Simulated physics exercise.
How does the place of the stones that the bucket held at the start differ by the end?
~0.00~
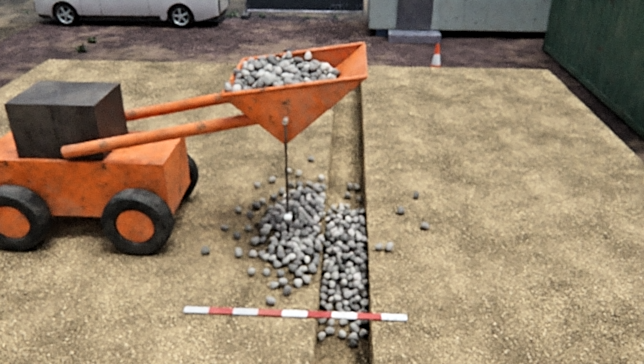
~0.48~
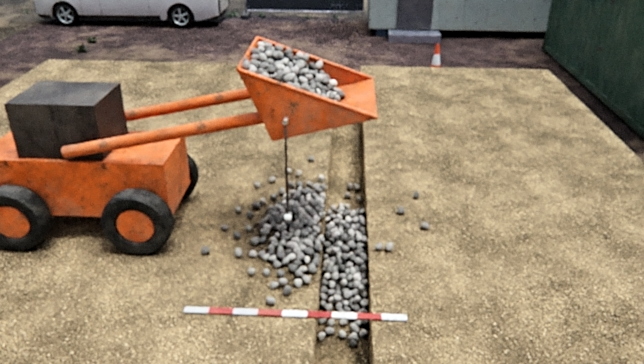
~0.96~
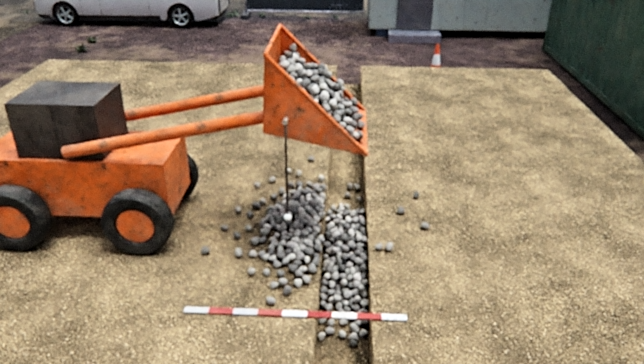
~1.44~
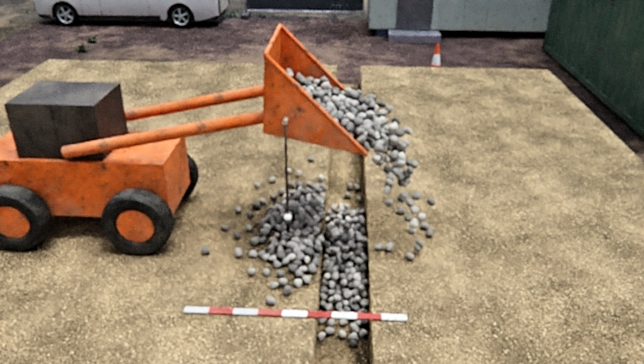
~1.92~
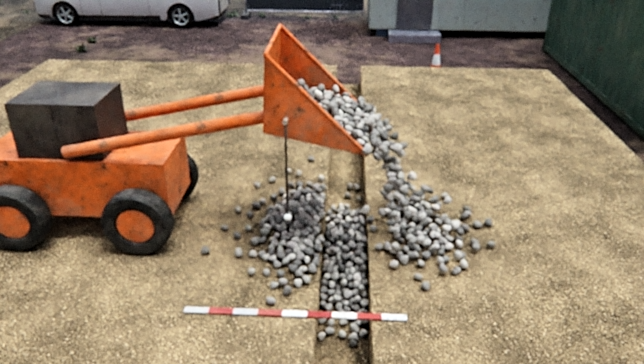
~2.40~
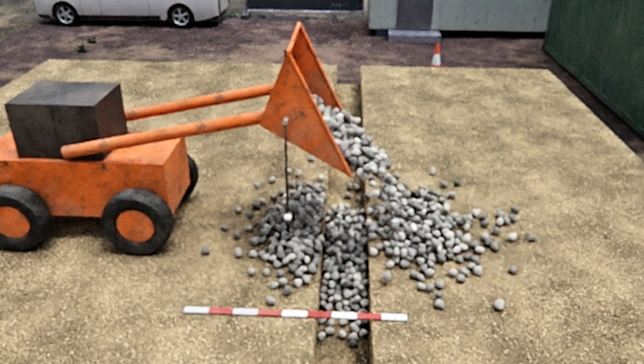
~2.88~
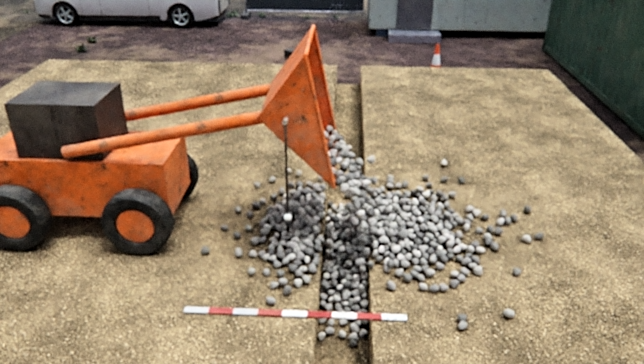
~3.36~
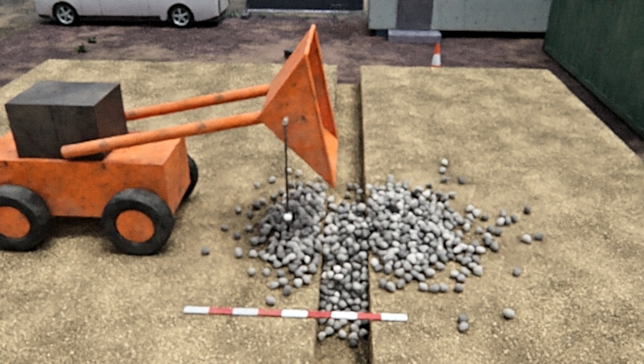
At the start they were up in the raised orange bucket. By the end they were lower and mostly further right, lying in the trench and spread over the ground to its right.
